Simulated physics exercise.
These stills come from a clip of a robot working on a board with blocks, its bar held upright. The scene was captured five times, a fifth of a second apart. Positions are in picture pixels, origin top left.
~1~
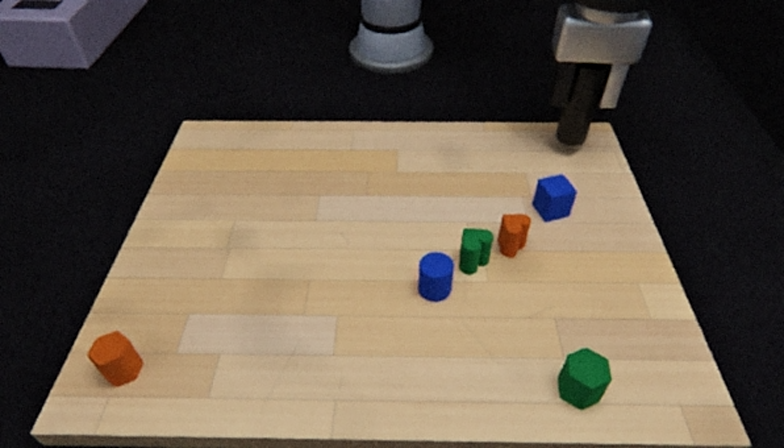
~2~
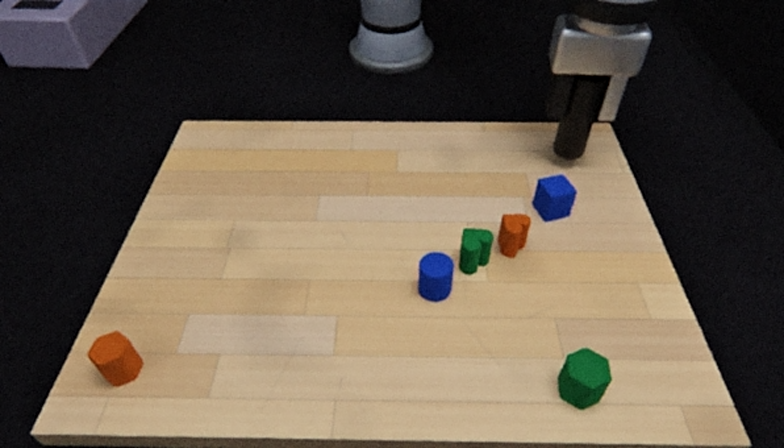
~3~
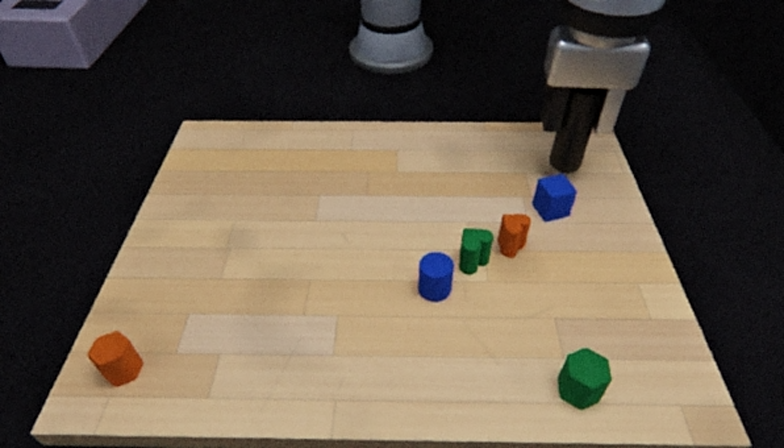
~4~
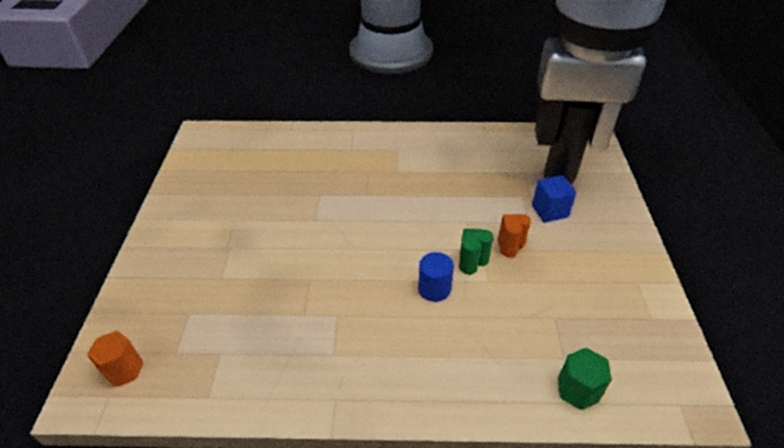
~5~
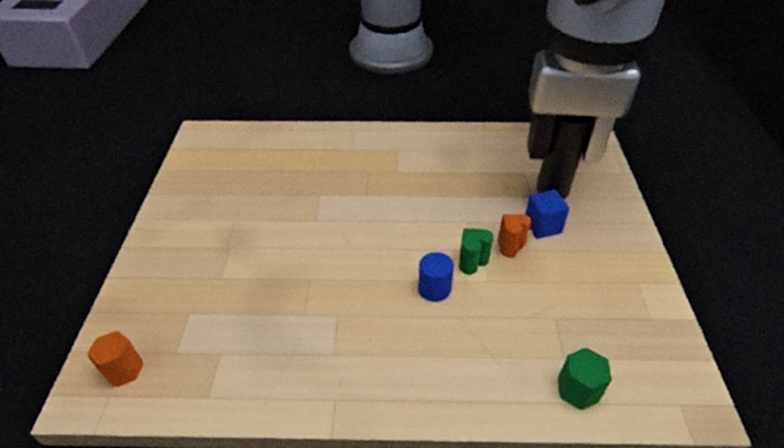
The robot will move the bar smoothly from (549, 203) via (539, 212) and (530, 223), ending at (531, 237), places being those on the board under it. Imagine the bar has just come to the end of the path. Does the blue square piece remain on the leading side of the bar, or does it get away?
Still in front.
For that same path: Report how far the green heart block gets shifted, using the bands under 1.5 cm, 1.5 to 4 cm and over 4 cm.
The best fit is under 1.5 cm.
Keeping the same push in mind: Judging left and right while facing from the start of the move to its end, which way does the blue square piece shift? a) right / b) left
b: Left.
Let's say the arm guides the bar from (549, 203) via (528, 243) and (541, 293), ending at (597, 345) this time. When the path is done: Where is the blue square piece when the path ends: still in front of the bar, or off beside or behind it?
When the path is over, you would find the blue square piece still in front of the bar.
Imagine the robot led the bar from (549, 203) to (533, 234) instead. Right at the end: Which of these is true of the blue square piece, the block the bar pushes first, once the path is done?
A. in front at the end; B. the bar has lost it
A: In front at the end.
What follows on the original path. Halfway along, bar at (537, 206); orange heart block at (511, 226), turned 25° clockwise; blue square piece at (542, 219), turned 25° anticlockwise.
At the end, bar at (534, 226); green heart block not moved; orange heart block at (510, 233), turned 75° clockwise; blue square piece at (549, 240), turned 50° anticlockwise.
